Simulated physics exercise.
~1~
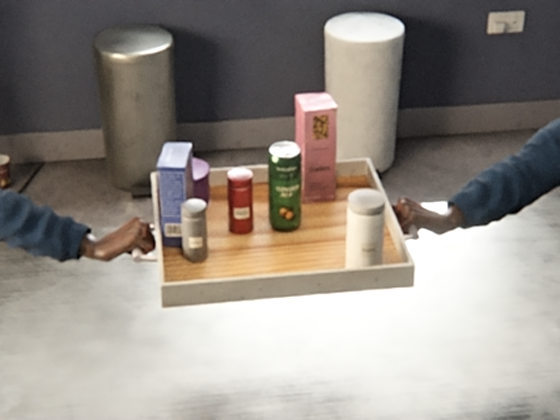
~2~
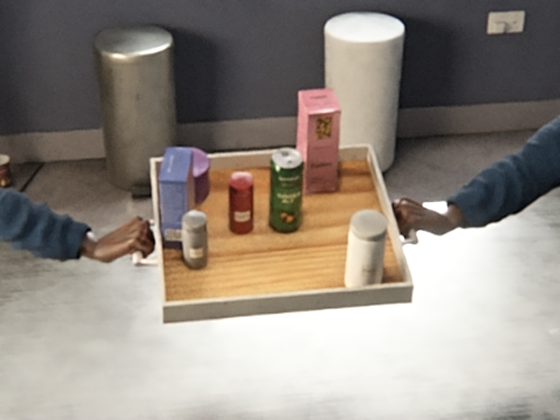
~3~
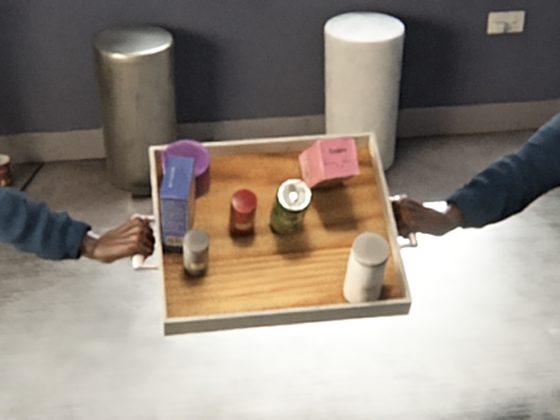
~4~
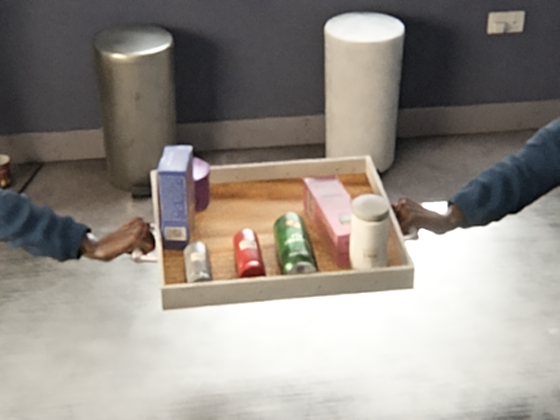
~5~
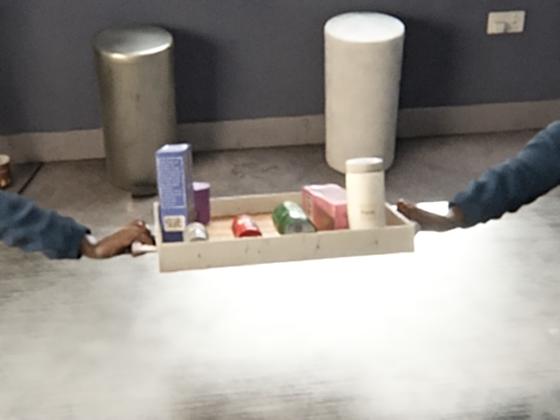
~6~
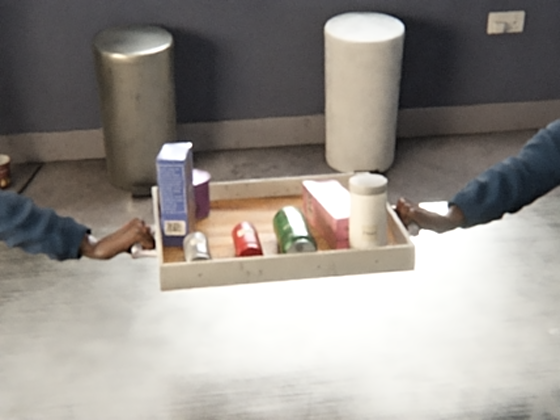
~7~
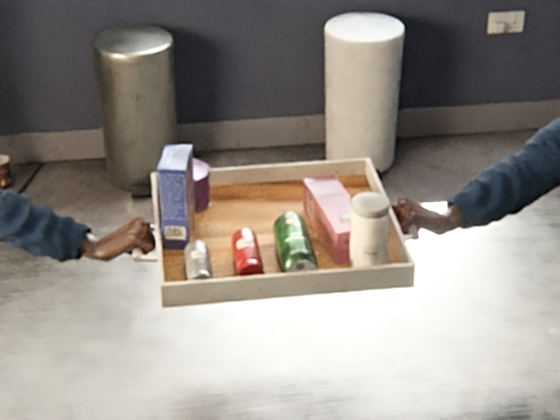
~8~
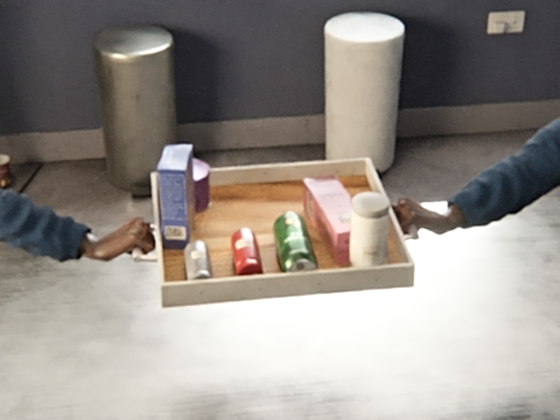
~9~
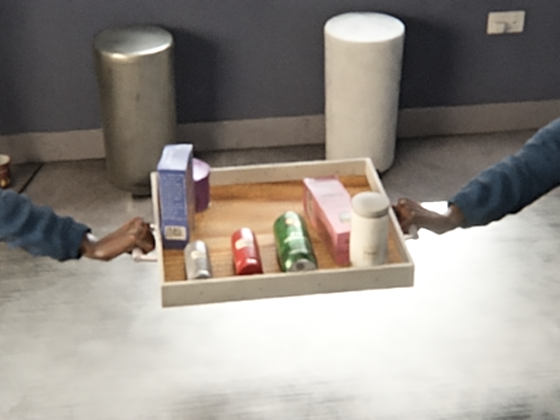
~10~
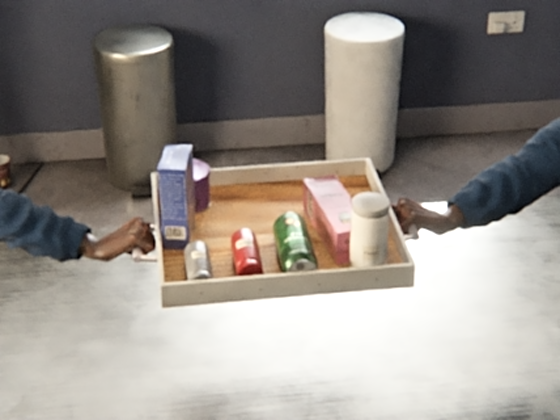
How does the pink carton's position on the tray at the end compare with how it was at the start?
At the start the pink carton stands upright on the tray, but by the end it is lying on its side.
